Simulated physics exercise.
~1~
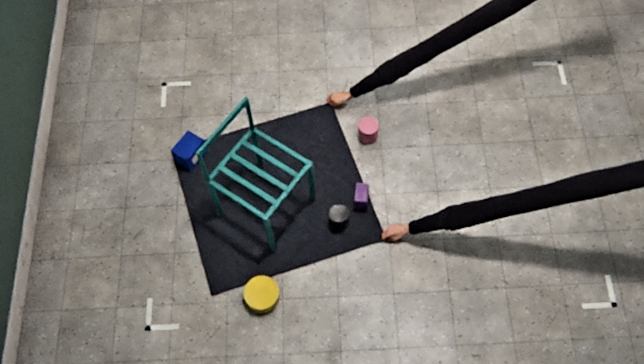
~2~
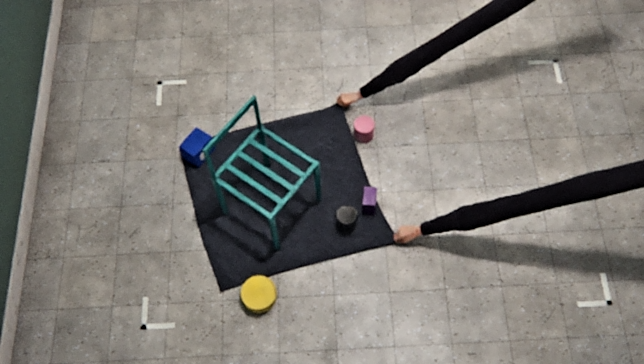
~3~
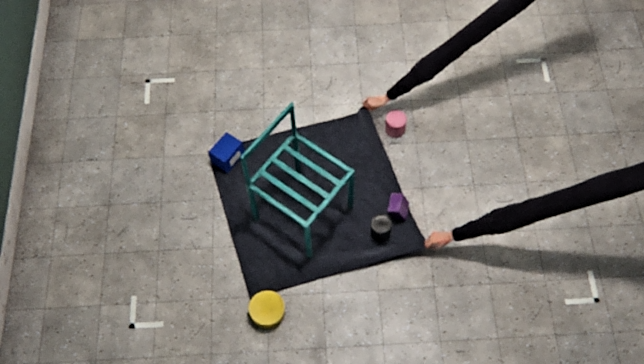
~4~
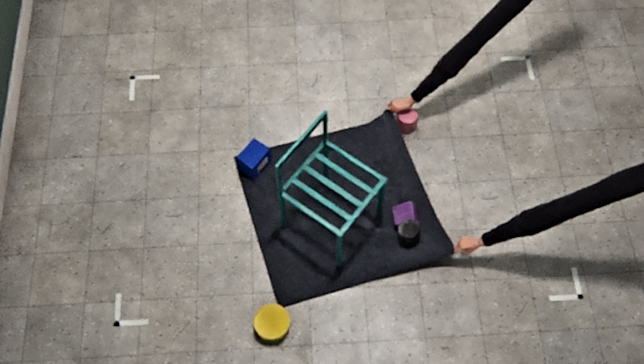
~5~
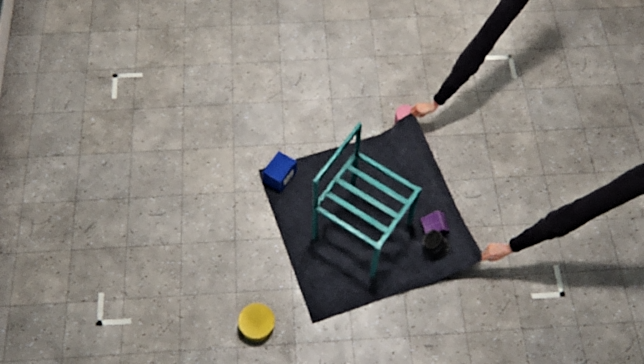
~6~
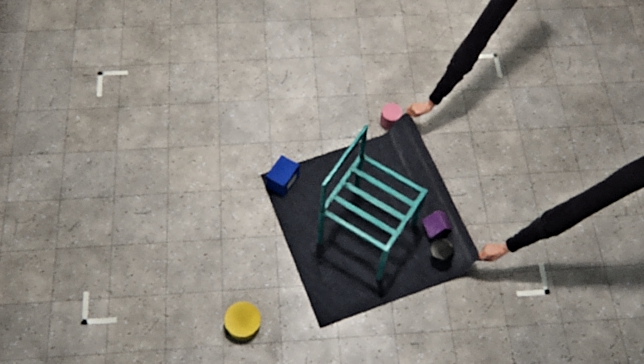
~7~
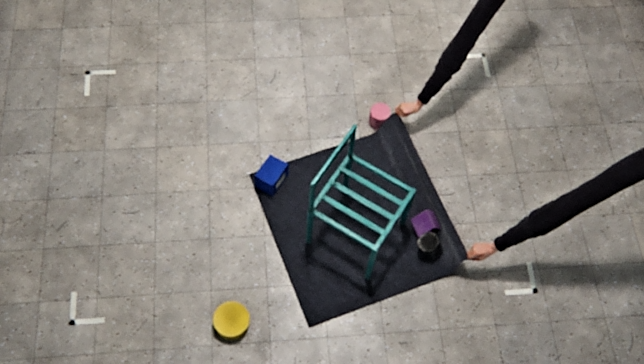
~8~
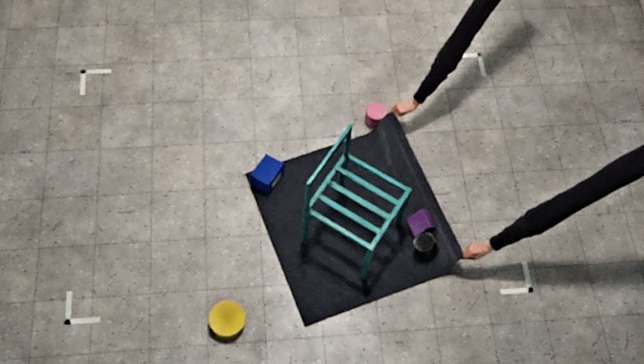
At the start, a dark mat lies on a tiled floor, with a teal chair, a blue box, a purple crate and a dark round bin on it, a yellow bin at its lower edge and a pink tub just off its right side. Two hands grip the right corners and drag the mat to the right, carrying the chair and box along. The purple crate tips over near the dark bin, and the pink tub shifts right by the upper hand. The yellow bin moves slightly, then gets left behind. Finally the mat stops, its right edge folded, with the chair still standing.
